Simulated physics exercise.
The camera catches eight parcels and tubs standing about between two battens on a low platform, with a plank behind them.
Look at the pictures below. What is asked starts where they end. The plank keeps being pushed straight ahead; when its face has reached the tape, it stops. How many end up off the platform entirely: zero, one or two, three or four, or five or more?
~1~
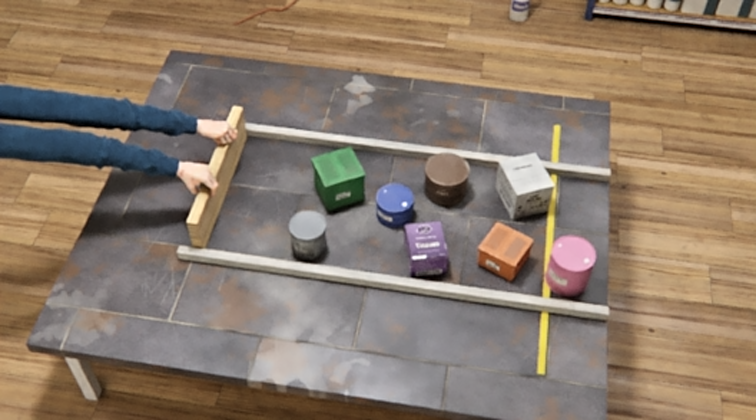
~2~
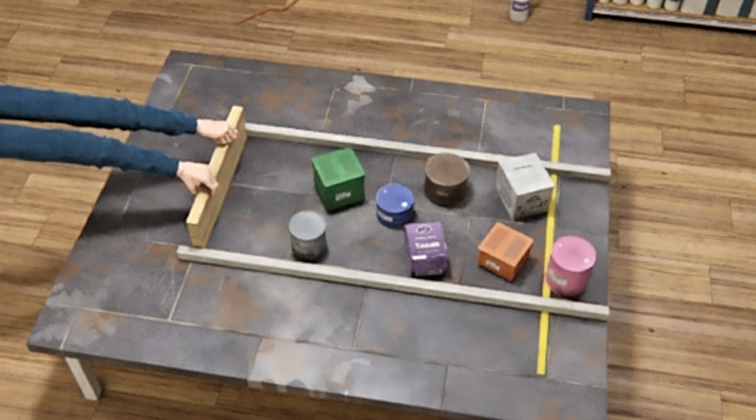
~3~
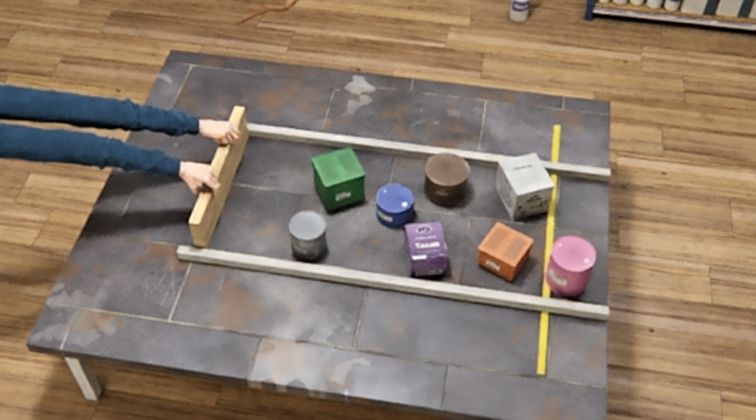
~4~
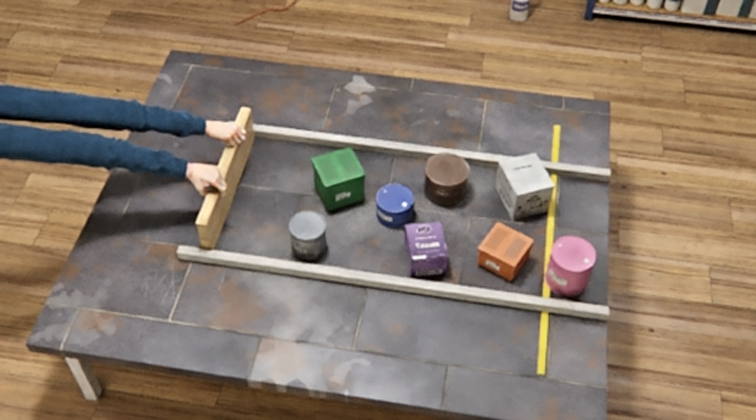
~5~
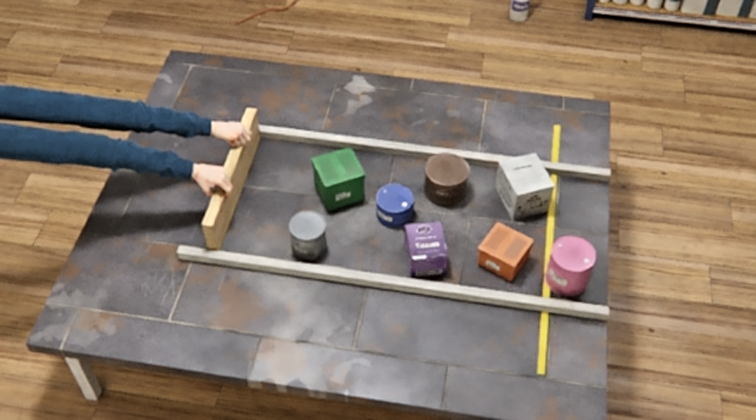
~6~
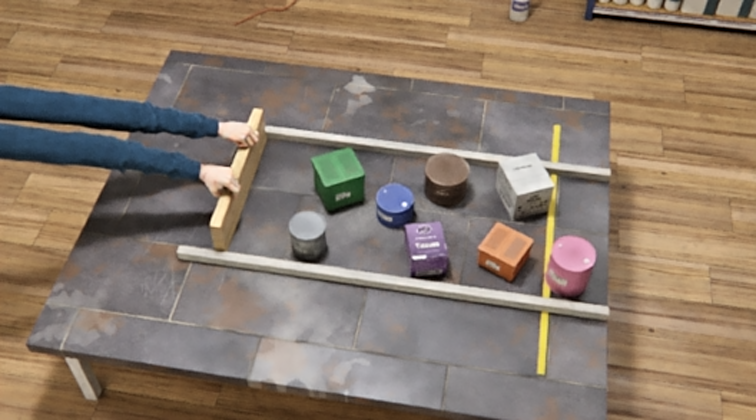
Three or four tumble down.
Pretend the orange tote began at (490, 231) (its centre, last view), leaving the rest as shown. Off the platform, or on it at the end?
In that case it ends up off.
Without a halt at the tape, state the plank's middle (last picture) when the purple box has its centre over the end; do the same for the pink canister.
(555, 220) and then (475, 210), give or take.
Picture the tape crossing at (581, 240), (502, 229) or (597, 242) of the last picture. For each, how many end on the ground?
In that order 5, 1 and 8.
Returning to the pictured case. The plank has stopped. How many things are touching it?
It is in contact with 3.
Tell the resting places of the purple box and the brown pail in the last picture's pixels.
Purple box at about (605, 284), brown pail at about (577, 188).
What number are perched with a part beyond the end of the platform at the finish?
It's 2.
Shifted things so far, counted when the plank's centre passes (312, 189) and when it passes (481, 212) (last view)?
In order, the tallies are 2 and 8.
Soon after, none off yet; pink canister at rest near (570, 266); white box at rest near (524, 186); orange tote at rest near (505, 252).
By the end, the number that fall off is three or four; fallen, orange tote, white box and pink canister.
